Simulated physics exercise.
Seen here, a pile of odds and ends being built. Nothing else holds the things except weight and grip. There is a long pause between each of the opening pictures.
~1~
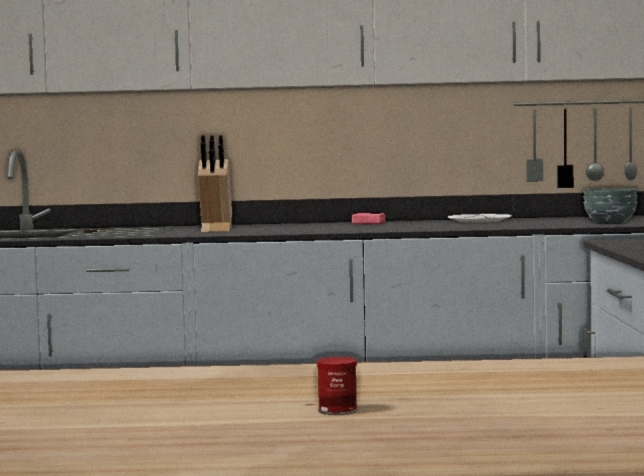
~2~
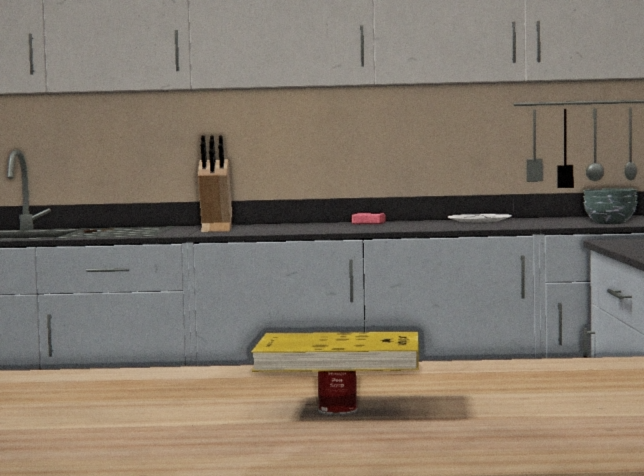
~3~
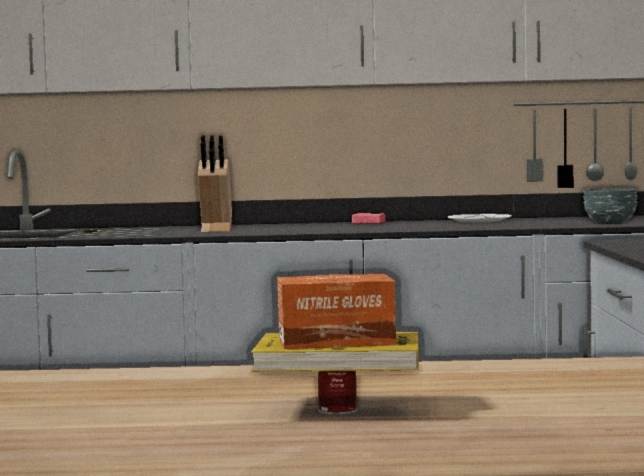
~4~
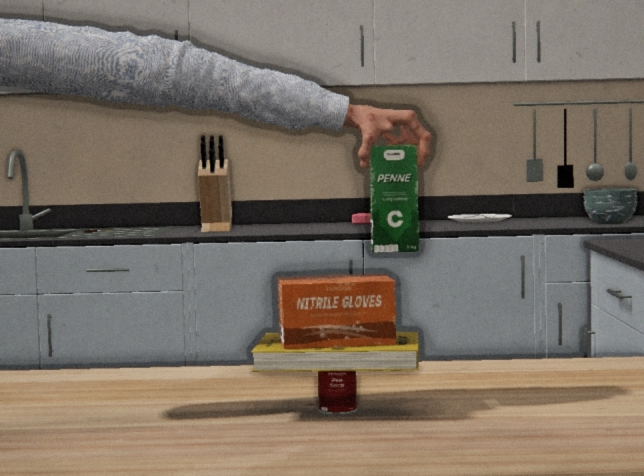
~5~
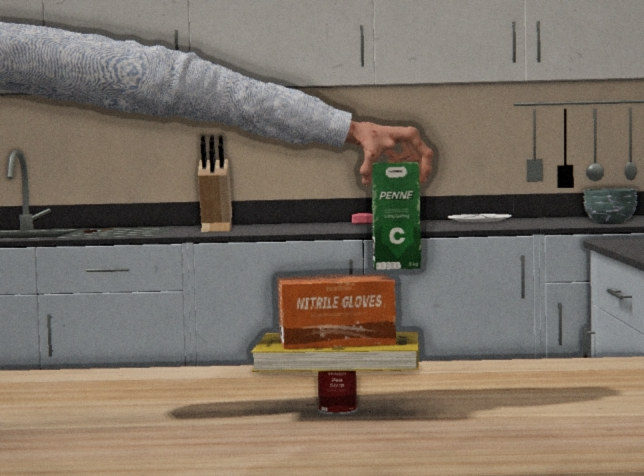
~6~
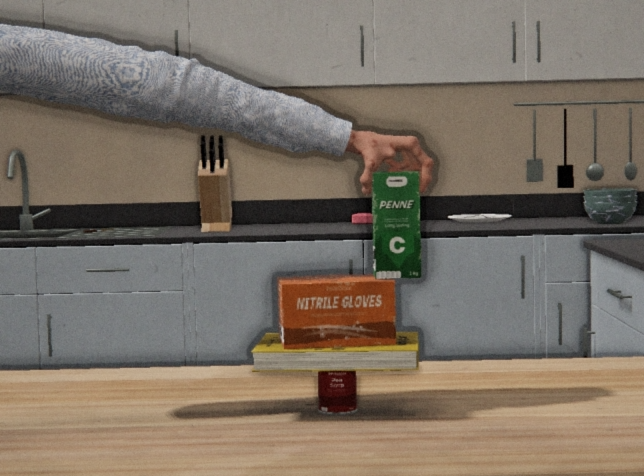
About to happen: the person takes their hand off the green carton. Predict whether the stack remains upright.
I reckon it doesn't sit tight.
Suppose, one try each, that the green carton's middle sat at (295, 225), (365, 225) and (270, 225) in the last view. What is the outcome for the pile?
Attempt one, the pile survives; attempt two, it survives; attempt three, it falls over.
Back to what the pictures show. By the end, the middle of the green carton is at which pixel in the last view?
The object ends up somewhere around (484, 350).
Then, 0.40 s after the last picture, green carton now fallen.
Then, 0.50 s after the last picture, things are still on the move.
Then, 0.60 s after the last picture, as before.
Then, 1.10 s after the last picture, nothing new.
At rest, fallen, green carton; the other 3 in place. Seen from the same camera at the end, green carton near (484, 349). The pile gives way.
